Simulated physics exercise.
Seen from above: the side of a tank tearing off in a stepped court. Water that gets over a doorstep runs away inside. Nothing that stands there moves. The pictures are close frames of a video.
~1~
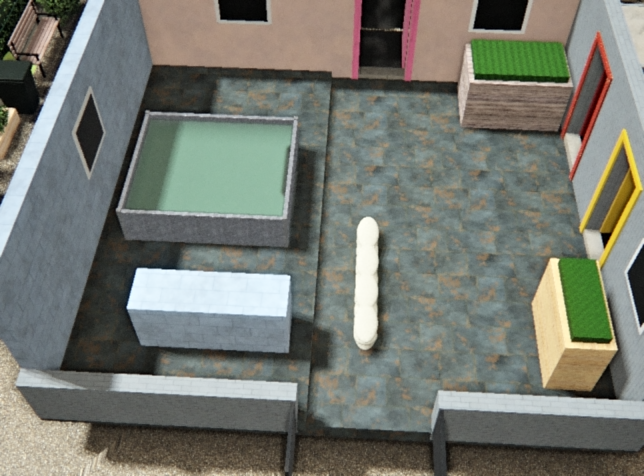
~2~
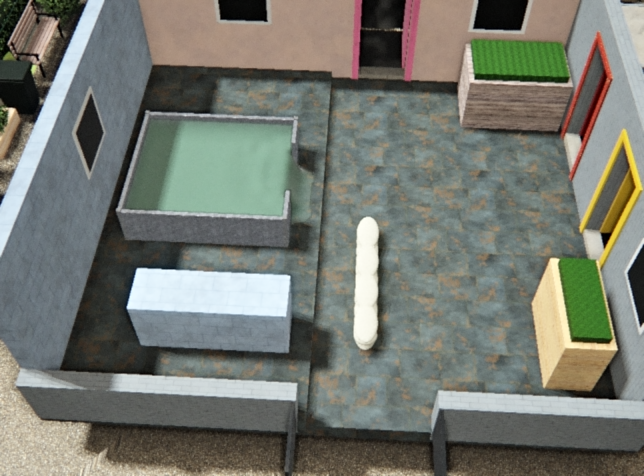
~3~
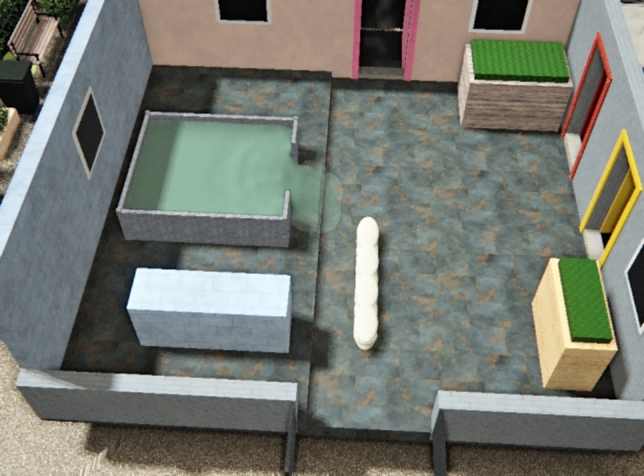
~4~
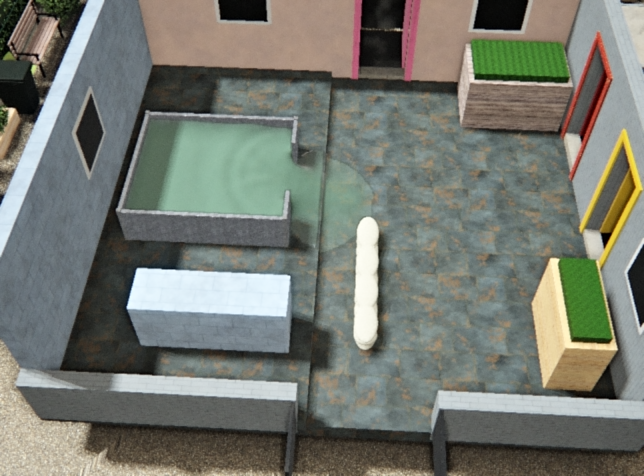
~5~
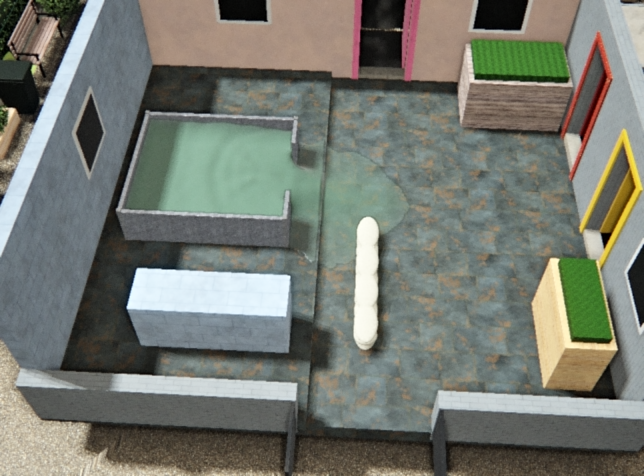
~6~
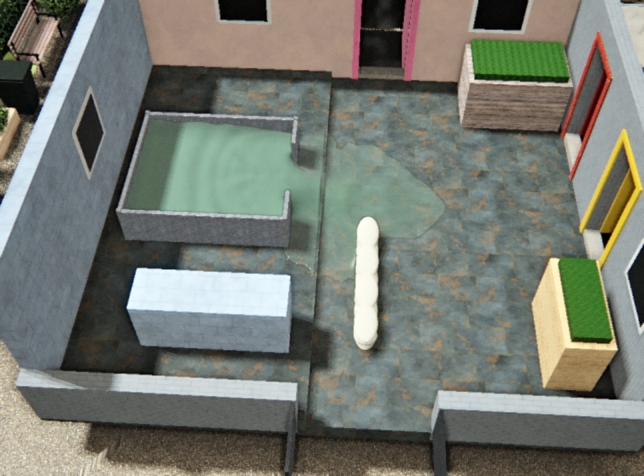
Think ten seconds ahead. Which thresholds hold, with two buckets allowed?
The red door lets in a lot; the pink door admits no more than that; the yellow door lets in a lot.
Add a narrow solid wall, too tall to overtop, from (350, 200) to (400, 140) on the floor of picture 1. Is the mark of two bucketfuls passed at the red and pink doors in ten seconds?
Then: Red door keeps below it; pink door goes over.
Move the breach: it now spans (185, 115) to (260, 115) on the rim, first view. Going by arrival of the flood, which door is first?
The pink door.
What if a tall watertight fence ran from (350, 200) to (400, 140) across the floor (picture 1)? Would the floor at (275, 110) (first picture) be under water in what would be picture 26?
Verdict: Free of water.
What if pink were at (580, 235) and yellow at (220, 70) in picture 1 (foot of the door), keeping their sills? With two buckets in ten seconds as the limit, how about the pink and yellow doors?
In short: Pink door passes that mark; yellow door stays under.
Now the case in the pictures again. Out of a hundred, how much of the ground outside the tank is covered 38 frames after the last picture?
About 55 per cent.
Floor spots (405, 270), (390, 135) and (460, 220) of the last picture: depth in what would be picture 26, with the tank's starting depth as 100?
About 0, 2 and 8 per cent.
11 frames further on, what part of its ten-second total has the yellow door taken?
Roughly 5 per cent.
A moment on, water covers 25 % of the floor; the red door not reached, the pink door not reached, the yellow door not reached.
Next, water covers 40 % of the floor; the red door wet at the sill, nothing in, the pink door not reached, the yellow door under two buckets in.
Then, water covers 45 % of the floor; the red door over two buckets in, the pink door wet at the sill, nothing in, the yellow door over two buckets in.
Later, water covers 55 % of the floor; the red door over two buckets in, the pink door wet at the sill, nothing in, the yellow door over two buckets in.
In the end, water covers 60 % of the floor; the red door over two buckets in, the pink door wet at the sill, nothing in, the yellow door far over two buckets in.
